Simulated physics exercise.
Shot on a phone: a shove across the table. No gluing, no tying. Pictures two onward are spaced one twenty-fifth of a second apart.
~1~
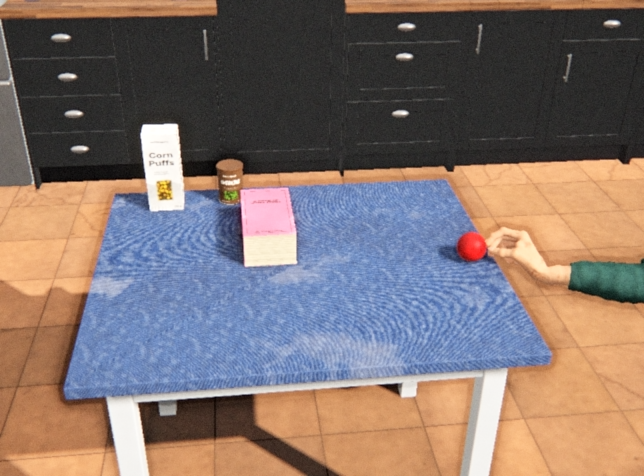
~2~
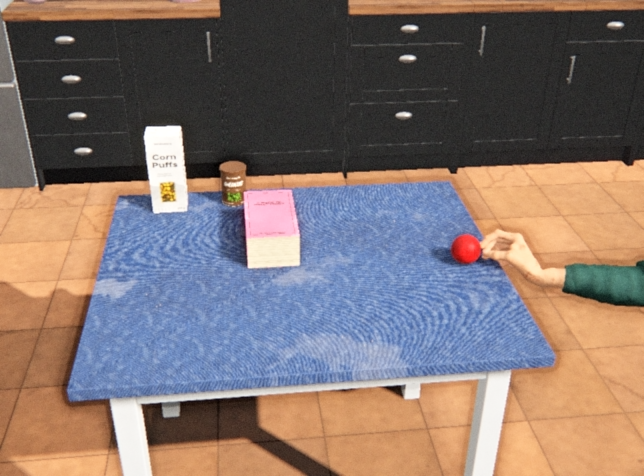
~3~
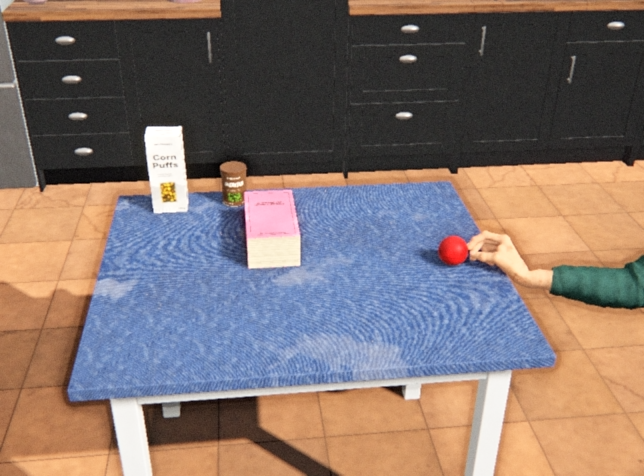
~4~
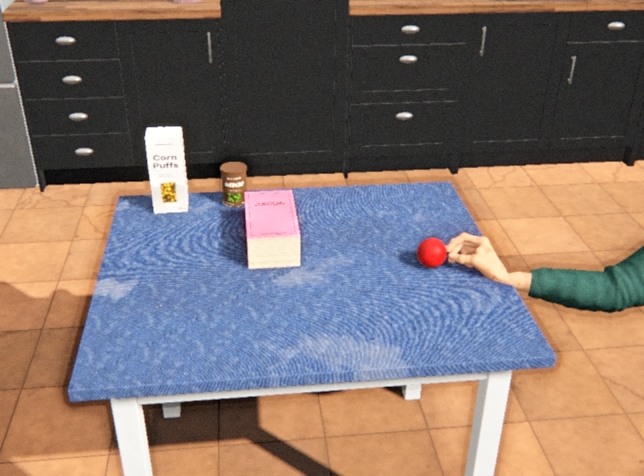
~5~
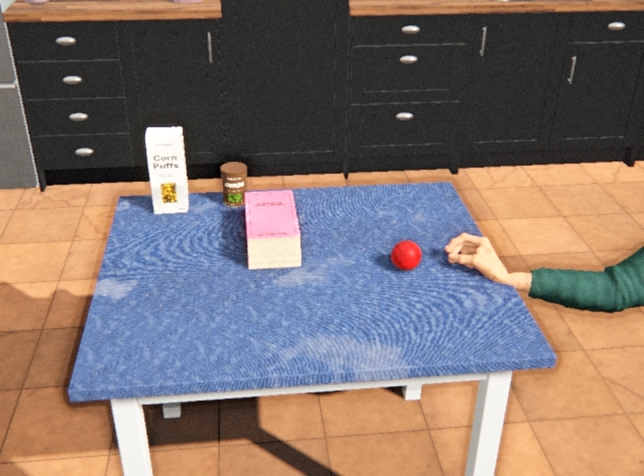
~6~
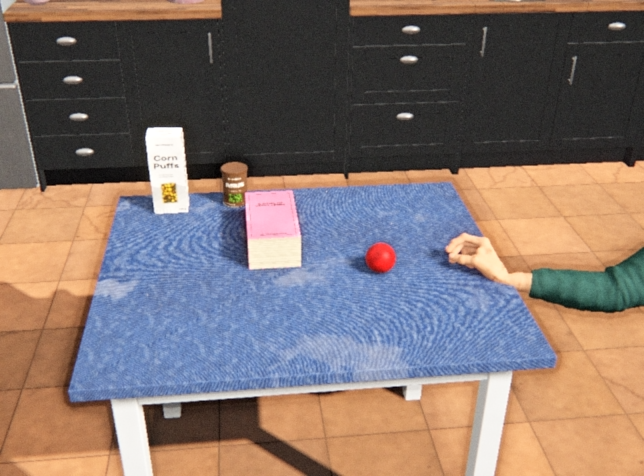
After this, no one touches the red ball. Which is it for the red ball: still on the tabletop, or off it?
The red ball ends up off the tabletop.
Then, 0.30 s on from there, red ball shifted well along near (187, 275).
Then, 0.70 s on from there, red ball now off the table.
Then, 1.10 s on from there, things are still on the move.
In the end, off the table, red ball.
